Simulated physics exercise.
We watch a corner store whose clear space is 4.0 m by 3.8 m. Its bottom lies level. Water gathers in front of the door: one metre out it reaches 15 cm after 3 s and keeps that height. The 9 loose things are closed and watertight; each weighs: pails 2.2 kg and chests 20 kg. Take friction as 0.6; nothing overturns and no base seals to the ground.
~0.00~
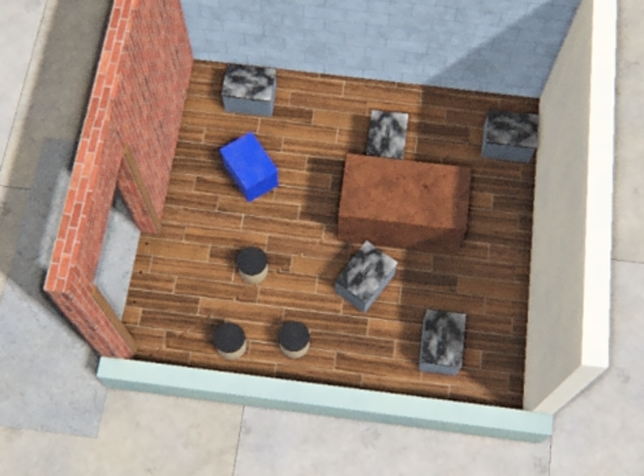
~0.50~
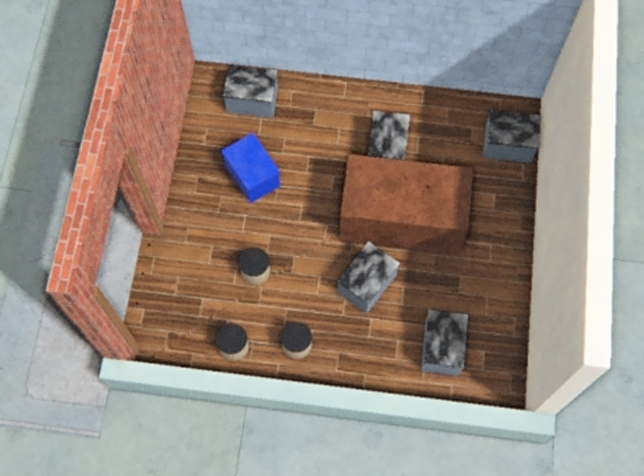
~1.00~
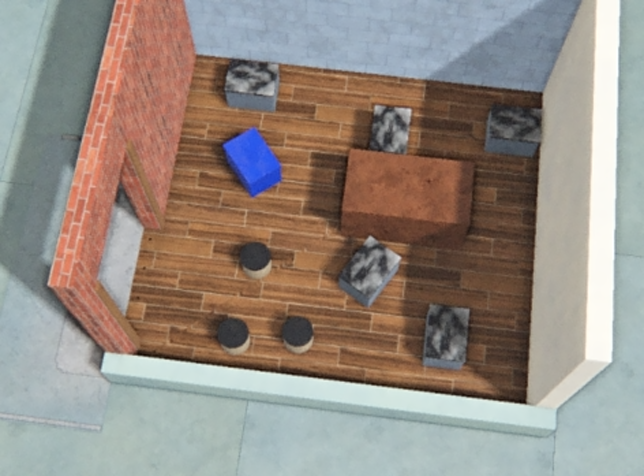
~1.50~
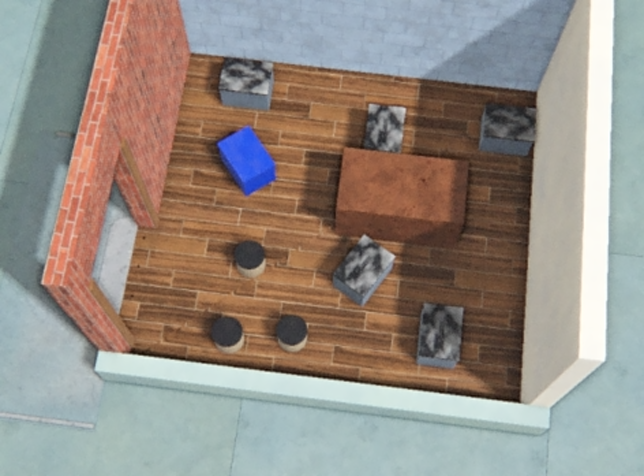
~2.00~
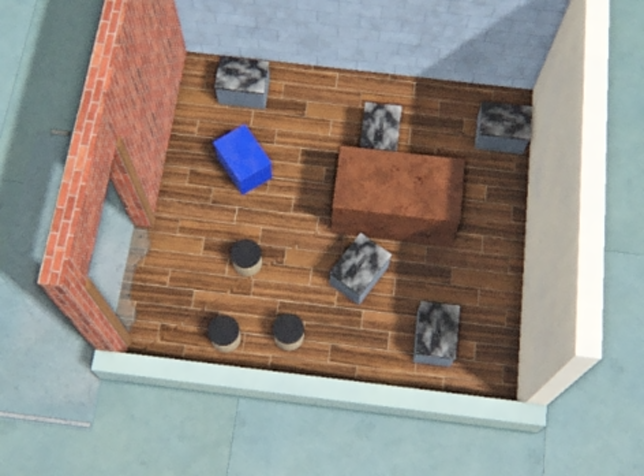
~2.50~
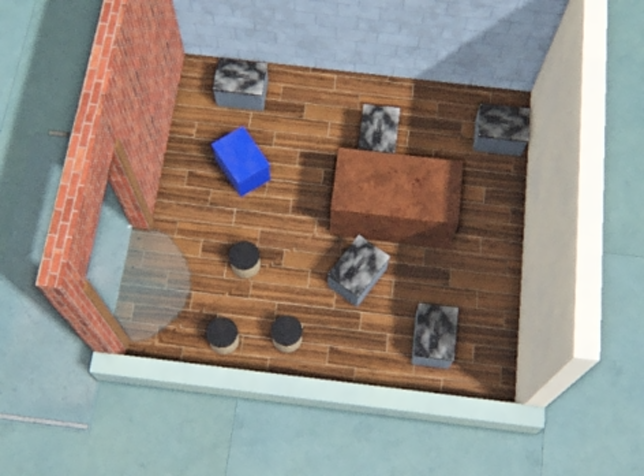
The clip opens on a small room seen from above, with a wooden floor, a blue box, a brown block, several grey boxes and three dark-topped pails, all still. The ground outside turns from pale grey to bluish green, then a clear, rounded sheet of water spreads in through the doorway at left.
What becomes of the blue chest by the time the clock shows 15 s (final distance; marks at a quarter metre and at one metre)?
Blue chest stays put.
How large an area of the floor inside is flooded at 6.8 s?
Roughly 10.0 m2.
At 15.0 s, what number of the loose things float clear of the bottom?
I count 7.
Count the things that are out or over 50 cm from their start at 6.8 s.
3 of them.
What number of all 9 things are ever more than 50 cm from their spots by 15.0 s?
6 of them.
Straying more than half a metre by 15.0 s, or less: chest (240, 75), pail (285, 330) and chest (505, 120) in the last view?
In that order: Under, past it, short of it.
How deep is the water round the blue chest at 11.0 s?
Roughly 3 cm.
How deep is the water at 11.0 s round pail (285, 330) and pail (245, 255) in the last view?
Roughly 8 and 6 cm.
After 3.5 s the blue chest is near (241, 154), 0.0 m from its start, aground; 0 afloat.
After 6.8 s the blue chest is near (241, 154), 0.0 m from its start, aground; 2 afloat.
After 11.0 s the blue chest is near (241, 154), 0.0 m from its start, aground; 4 afloat.
After 15.0 s the blue chest is near (241, 154), 0.0 m from its start, aground; 7 afloat.
